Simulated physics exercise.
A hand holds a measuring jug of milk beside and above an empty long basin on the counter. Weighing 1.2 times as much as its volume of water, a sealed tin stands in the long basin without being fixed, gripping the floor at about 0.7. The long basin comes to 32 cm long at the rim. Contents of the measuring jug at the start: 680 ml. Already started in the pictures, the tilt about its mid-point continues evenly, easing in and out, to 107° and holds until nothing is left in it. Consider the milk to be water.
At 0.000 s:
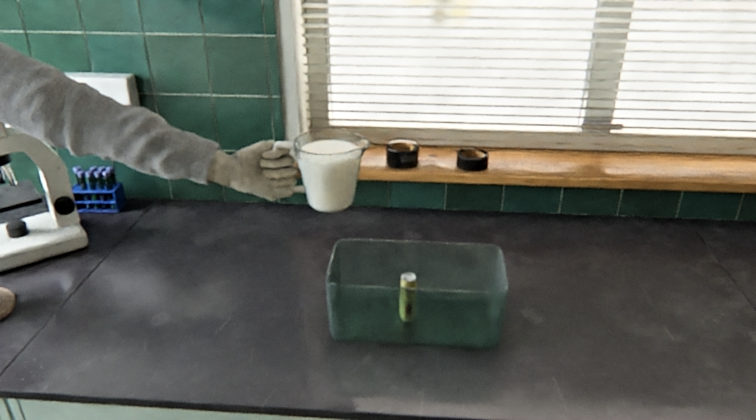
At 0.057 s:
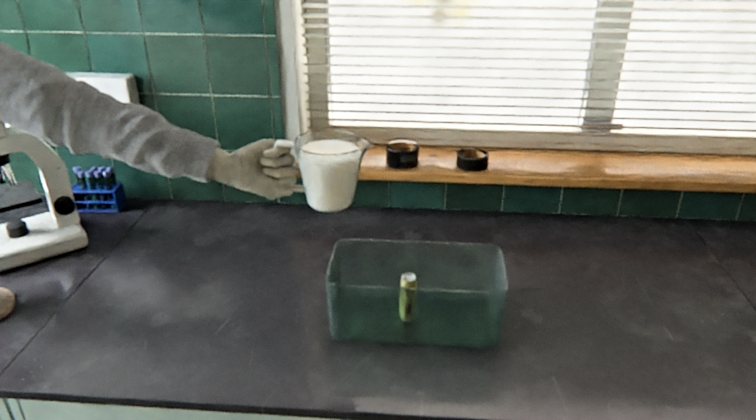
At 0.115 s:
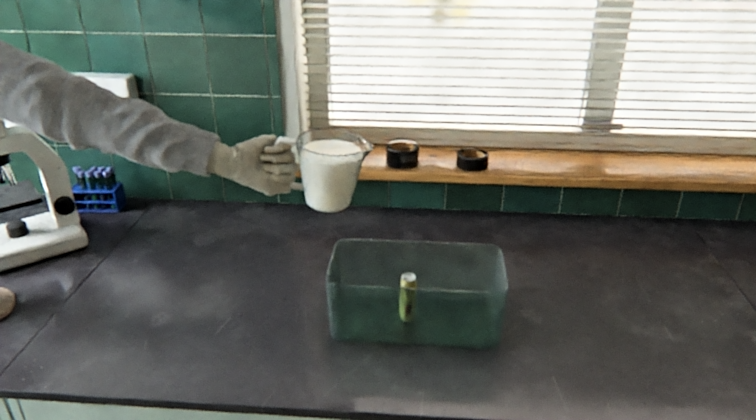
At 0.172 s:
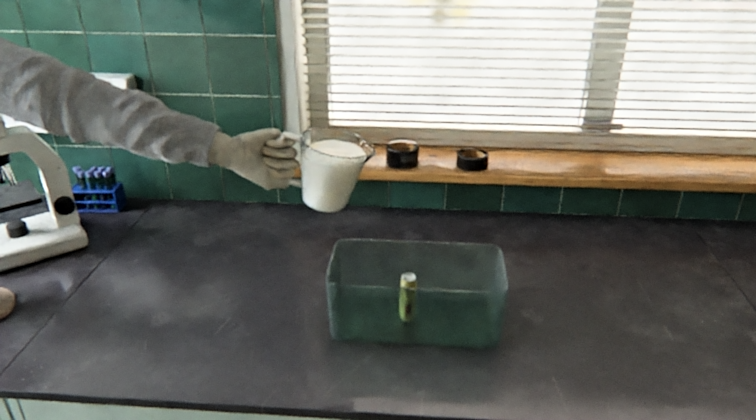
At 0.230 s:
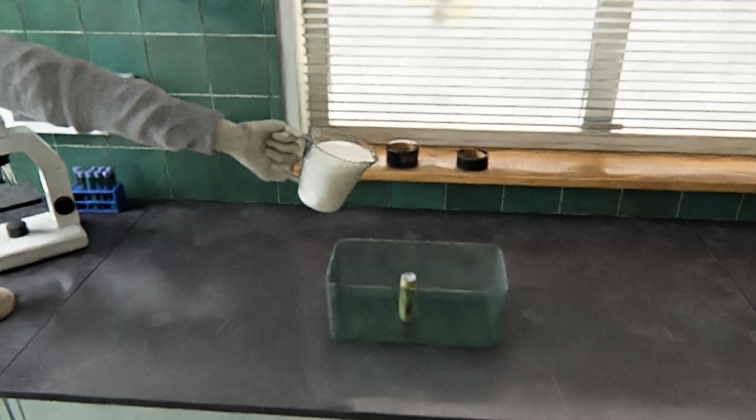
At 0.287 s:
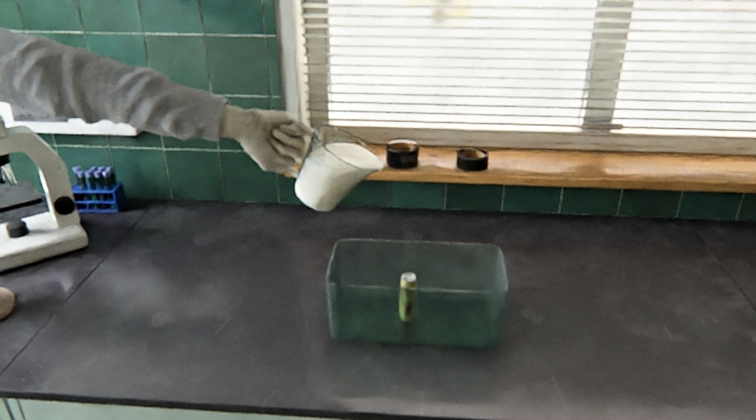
In a laboratory with green wall tiles and a window with pale blinds above a wooden sill, a dark counter is seen from slightly above by a still camera. A gloved hand in a grey sleeve holds a clear jug of milk above and left of an empty-looking long greenish basin, with a white microscope at left. The hand gradually tilts the jug rightward, its milk reaching the lip.
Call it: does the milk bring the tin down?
Call: Brought down.
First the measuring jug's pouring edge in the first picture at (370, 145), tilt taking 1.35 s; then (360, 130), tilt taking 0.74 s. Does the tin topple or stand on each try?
Run one: It does not tip. Run two: It tumbles.
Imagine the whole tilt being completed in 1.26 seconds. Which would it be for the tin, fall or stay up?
In that case the tin stays vertical.
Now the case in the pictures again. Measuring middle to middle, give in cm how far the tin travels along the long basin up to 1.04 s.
Around 7 cm.
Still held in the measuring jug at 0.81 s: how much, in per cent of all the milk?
Around 6 in a hundred.
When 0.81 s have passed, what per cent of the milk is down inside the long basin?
My estimate is about 78 percent.
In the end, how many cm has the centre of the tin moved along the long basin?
The tin's middle ends up about 9.5 cm along the basin.
After 0.59 s the tilt is 91° and 48 per cent is still to pour; the tin stands where it began.
After 0.81 s the tilt is 107° and 6 per cent is still to pour; the tin stands where it began.
After 1.04 s the tilt is 107° and 0 per cent is still to pour; the tin leans 46°.
After 1.29 s the tilt is 107° and 0 per cent is still to pour; the tin lies on its side.
In the end the tin lies on its side.
